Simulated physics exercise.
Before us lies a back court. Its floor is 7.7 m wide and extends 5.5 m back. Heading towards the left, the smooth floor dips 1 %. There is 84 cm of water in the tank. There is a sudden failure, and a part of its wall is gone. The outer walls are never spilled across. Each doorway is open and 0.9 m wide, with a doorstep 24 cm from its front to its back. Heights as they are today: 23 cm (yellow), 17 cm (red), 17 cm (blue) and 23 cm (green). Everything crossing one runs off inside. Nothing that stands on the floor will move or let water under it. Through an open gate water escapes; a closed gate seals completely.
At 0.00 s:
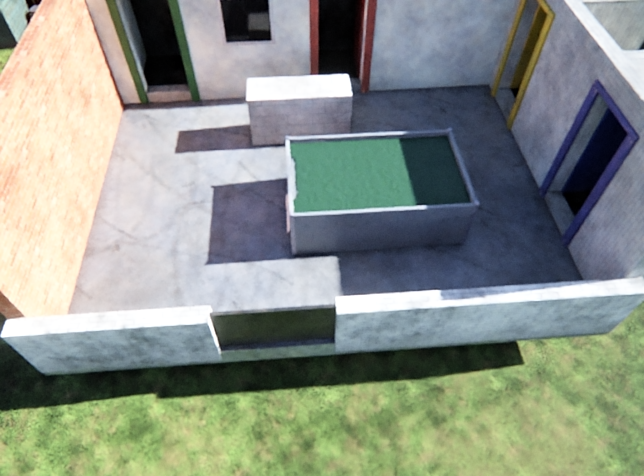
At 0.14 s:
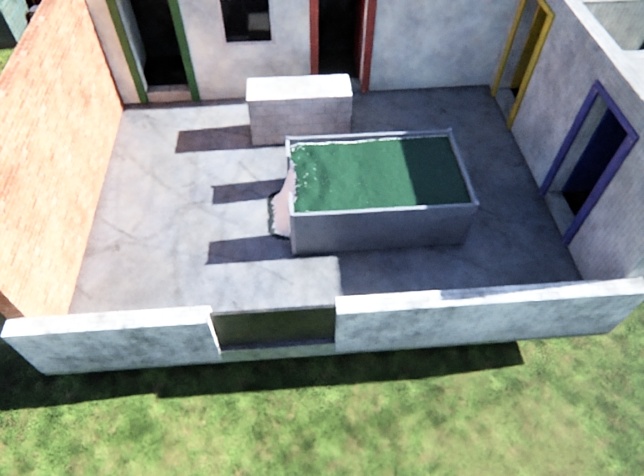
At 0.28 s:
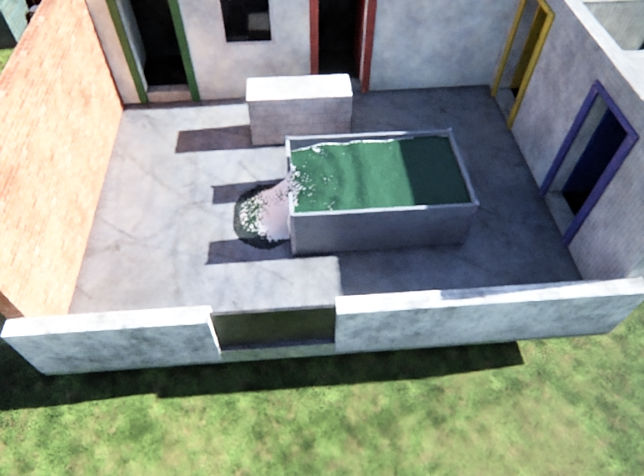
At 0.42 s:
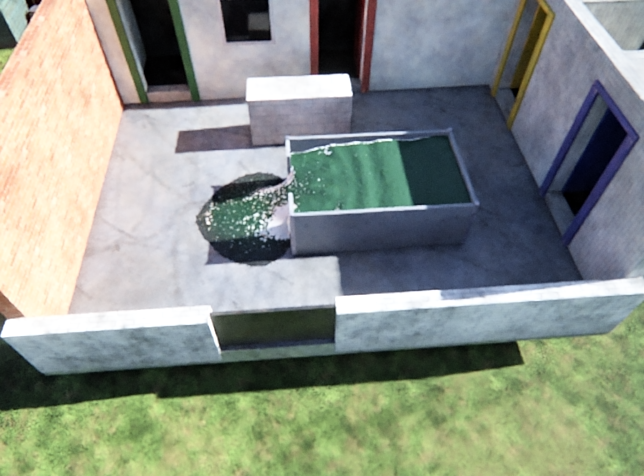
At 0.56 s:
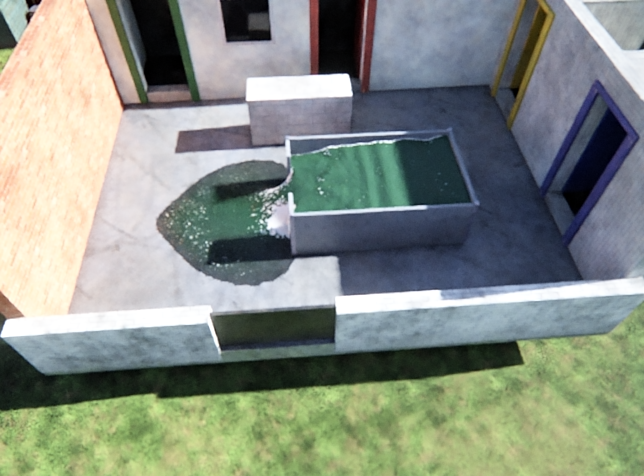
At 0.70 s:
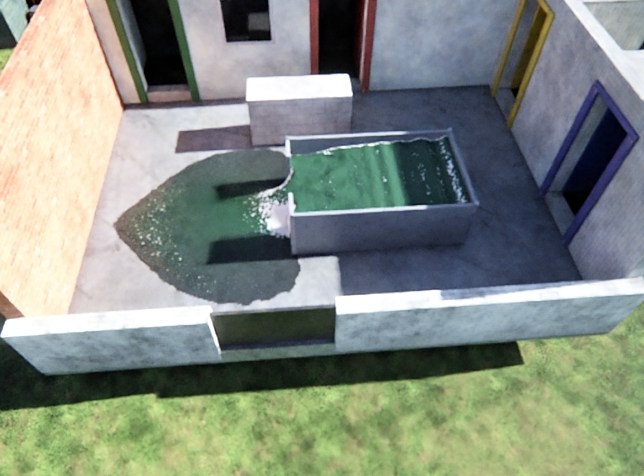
A walled back court with a smooth grey floor is seen from above by a still camera, with grass in front and an orange brick-like wall at left. A grey tank of green water stands near the centre by a pale block, with green, red, yellow and blue doorways around. Water bursts from the tank's left side, foaming, and spreads leftward across the floor in a widening, pointed pool.
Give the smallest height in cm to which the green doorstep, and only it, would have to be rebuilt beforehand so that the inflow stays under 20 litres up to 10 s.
Roughly 19 cm.
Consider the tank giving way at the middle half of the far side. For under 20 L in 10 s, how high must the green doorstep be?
Estimate: Near 9.5 cm.
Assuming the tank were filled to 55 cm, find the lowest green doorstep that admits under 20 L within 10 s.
Roughly 11.5 centimetres would do it.
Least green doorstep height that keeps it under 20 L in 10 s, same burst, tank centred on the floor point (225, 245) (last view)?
At least roughly 22 cm high.
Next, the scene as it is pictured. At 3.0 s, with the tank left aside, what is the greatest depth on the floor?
About 36 cm.
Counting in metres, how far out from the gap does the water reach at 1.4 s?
4.0 metres.
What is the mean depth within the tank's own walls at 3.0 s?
Around 41 centimetres.
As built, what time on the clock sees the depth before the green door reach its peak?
The depth peaks at about 6.0 seconds.
After 1.4 s water covers 35 % of the floor, deepest (52 cm) near (287, 215); it has not reached the green door.
After 3.0 s water covers 40 % of the floor, deepest (36 cm) near (124, 106); 22 cm at the green door, 1 litre in over its 23 cm doorstep.
After 10.0 s water covers 95 % of the floor, deepest (20 cm) near (59, 348); 13 cm at the green door, 5 litres in over its 23 cm doorstep.
At the green door as built, the water arrived by 2.0 s and peaked near 23 cm at 5.8 s.
With a doorstep of 16.5 cm, 53 litres would have come in within the 10 s; with 22.5 cm, 6 litres. So under 20 litres takes about 19 cm.
